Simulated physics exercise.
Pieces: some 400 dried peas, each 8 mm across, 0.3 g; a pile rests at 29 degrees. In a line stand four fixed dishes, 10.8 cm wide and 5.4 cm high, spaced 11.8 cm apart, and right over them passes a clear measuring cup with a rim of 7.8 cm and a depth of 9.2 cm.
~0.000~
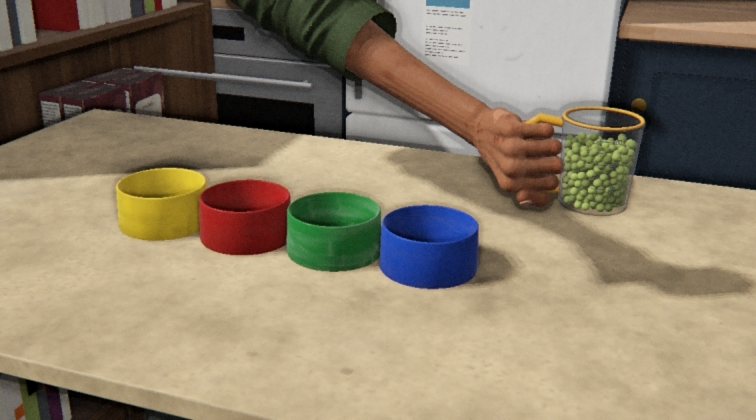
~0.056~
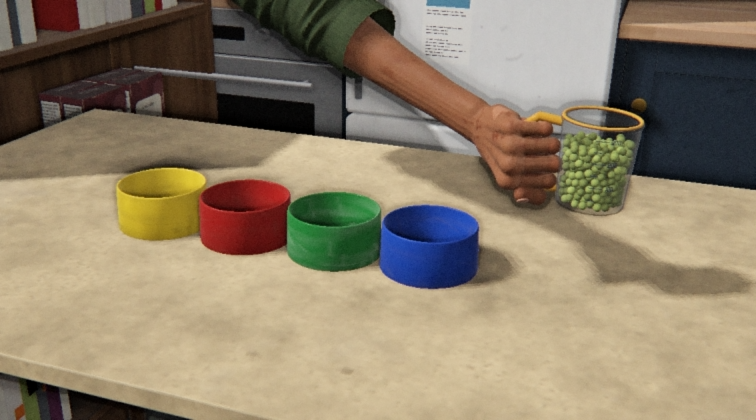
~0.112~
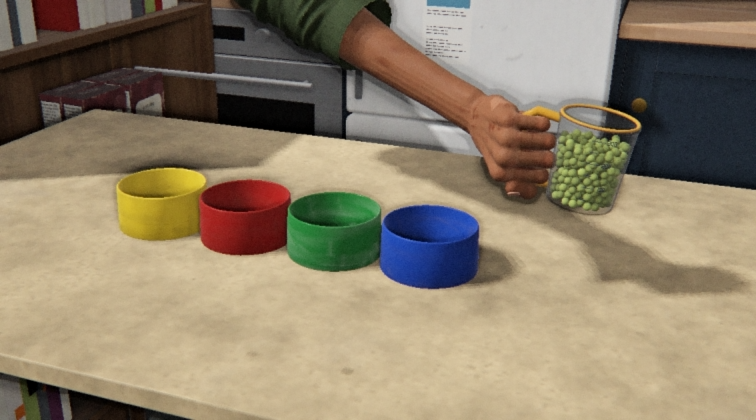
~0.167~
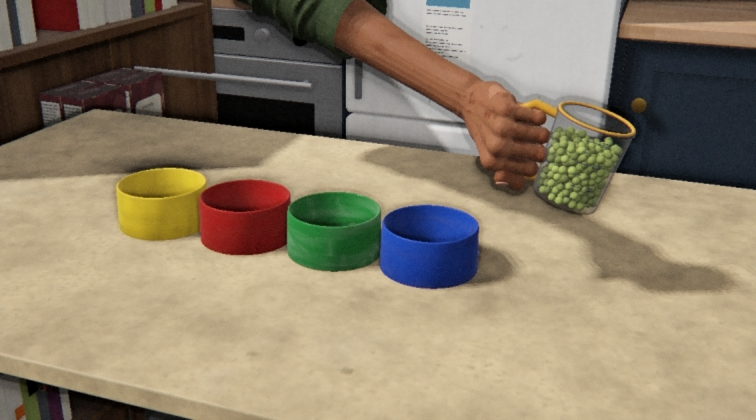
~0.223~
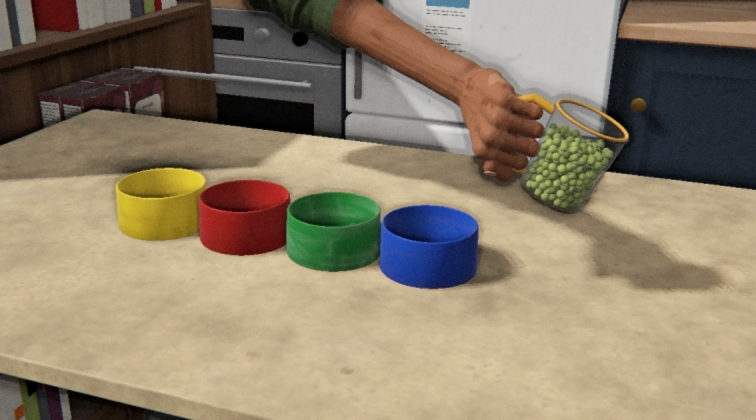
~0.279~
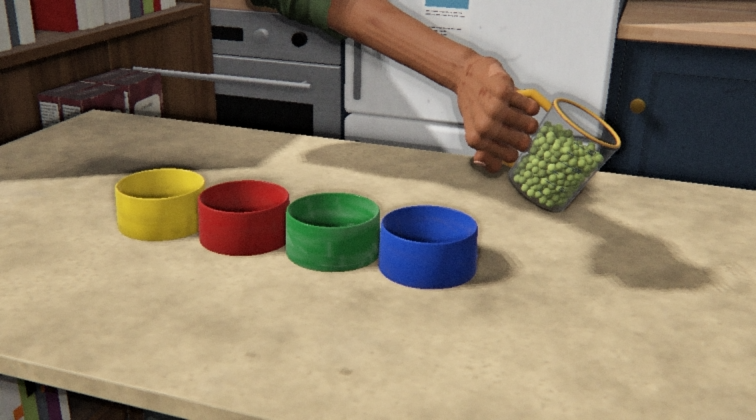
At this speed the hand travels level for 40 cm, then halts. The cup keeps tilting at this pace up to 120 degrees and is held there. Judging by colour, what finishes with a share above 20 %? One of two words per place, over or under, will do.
In the end red: It will hold at most a fifth, blue: It will hold more than a fifth, green: It will hold at most a fifth, yellow: It will hold at most a fifth, counter: It will hold more than a fifth.
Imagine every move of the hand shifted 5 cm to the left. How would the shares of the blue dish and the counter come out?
In that case blue 90; counter 10.
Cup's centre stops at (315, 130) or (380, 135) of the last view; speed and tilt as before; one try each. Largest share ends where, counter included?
Counter, then counter.
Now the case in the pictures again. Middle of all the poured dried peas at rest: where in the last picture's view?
Roughly pixel (497, 275).
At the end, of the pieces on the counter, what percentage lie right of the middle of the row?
I'd estimate close to 100 in a hundred.
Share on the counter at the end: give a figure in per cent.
About 70 percent.
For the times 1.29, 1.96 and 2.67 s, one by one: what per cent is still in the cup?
Close to 5, 0 and 0 per cent respectively.
Then, at 1.29 s, tilt 120 degrees; cup holds 5 %, blue 30 %.
After 1.96 s, tilt 120 degrees; cup holds 0 %, blue 30 %.
After 2.67 s, tilt 120 degrees; cup holds 0 %, blue 30 %.
In the end, at 3.0 s, red 0 %, blue 30 %, green 0 %, yellow 0 %, counter 70 %.
